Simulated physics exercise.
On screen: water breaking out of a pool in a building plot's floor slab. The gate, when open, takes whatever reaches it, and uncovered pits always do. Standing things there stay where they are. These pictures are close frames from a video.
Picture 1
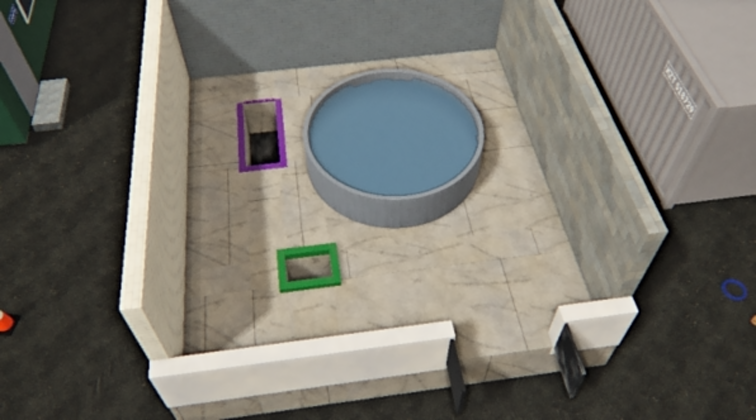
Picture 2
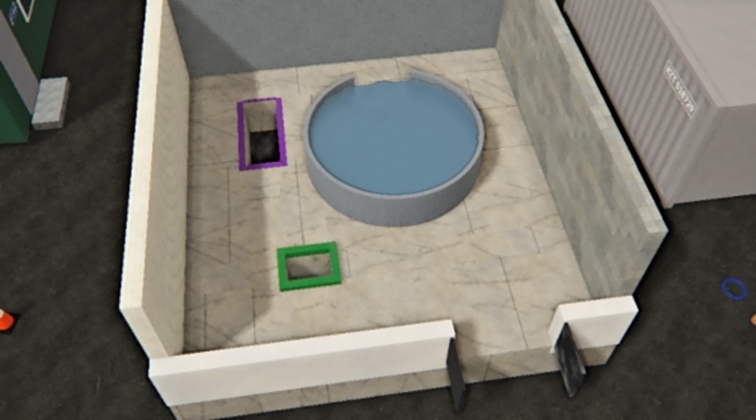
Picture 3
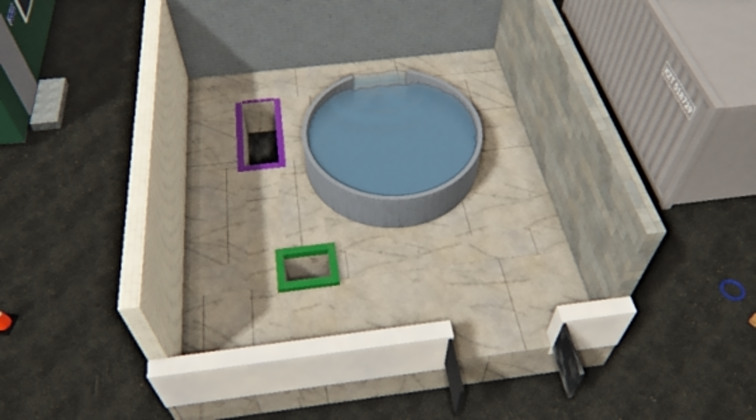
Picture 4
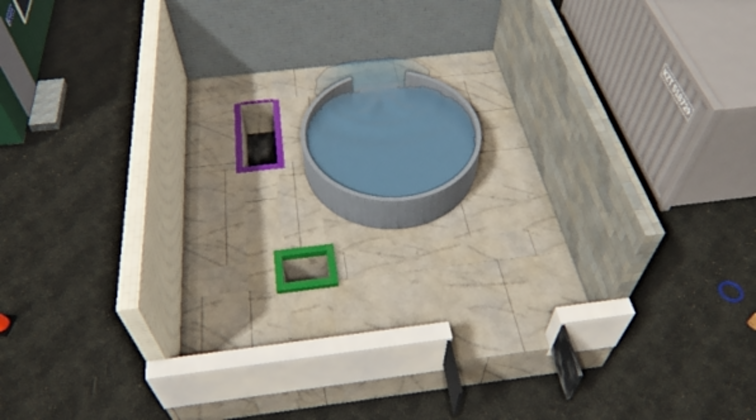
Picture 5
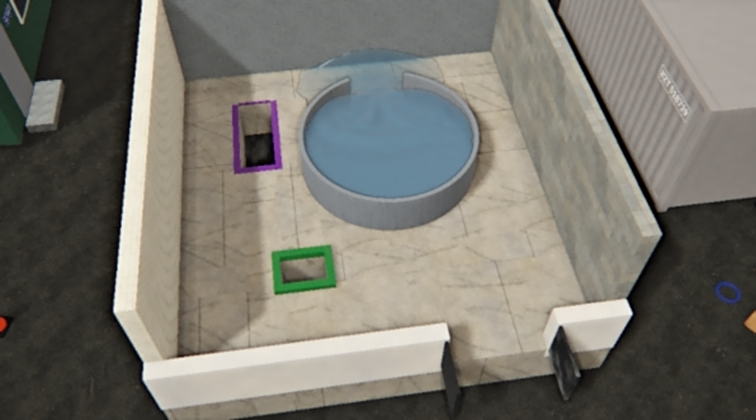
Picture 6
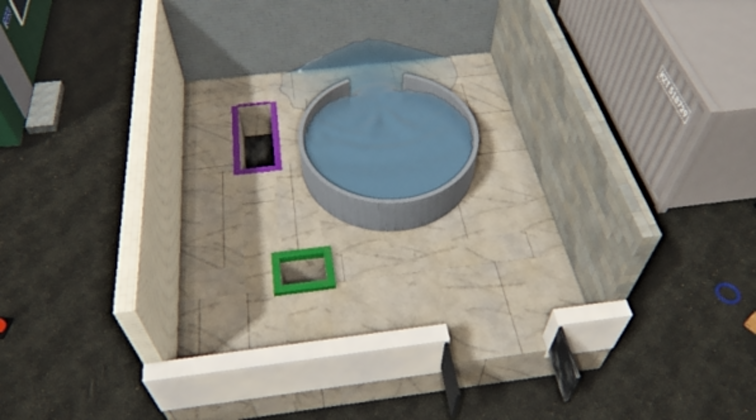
In a walled plot with a pale stone floor, a round pool sat full and still until a gap opened in its far rim, and water poured out and spread across the floor behind it.
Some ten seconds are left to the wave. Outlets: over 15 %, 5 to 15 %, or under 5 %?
Result: Gate: A twentieth to fifteen per cent; purple pit: Upwards of fifteen per cent; green pit: Short of a twentieth.
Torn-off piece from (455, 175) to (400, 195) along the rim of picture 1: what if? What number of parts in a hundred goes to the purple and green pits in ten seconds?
Per cent: Purple 2, green 0.
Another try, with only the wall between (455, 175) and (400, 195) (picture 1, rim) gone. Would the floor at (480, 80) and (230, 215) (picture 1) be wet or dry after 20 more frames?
Point one not reached, point two not reached.
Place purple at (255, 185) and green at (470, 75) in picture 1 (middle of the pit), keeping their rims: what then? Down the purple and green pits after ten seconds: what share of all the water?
Purple gets 14 in a hundred; green gets 14 in a hundred.
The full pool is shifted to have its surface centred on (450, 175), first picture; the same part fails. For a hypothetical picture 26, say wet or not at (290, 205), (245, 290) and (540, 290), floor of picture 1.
Outcome, in sequence: Unwetted, unwetted, unwetted.
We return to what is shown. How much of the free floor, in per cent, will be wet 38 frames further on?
Near 90 in a hundred.
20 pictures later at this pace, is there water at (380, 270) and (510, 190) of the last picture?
In that order, the first is spared and the second submerged.
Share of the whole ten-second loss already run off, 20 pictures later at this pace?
My reading is near 20 per cent.
A moment on, water covers 15 % of the floor; the gate 0 %, the purple pit 0 %, the green pit 0 %.
Next, water covers 25 % of the floor; the gate 0 %, the purple pit 2 %, the green pit 0 %.
Then, water covers 55 % of the floor; the gate 0 %, the purple pit 5 %, the green pit 0 %.
Later, water covers 90 % of the floor; the gate 4 %, the purple pit 11 %, the green pit 0 %.
In the end, water covers 95 % of the floor; the gate 12 %, the purple pit 17 %, the green pit 0 %.
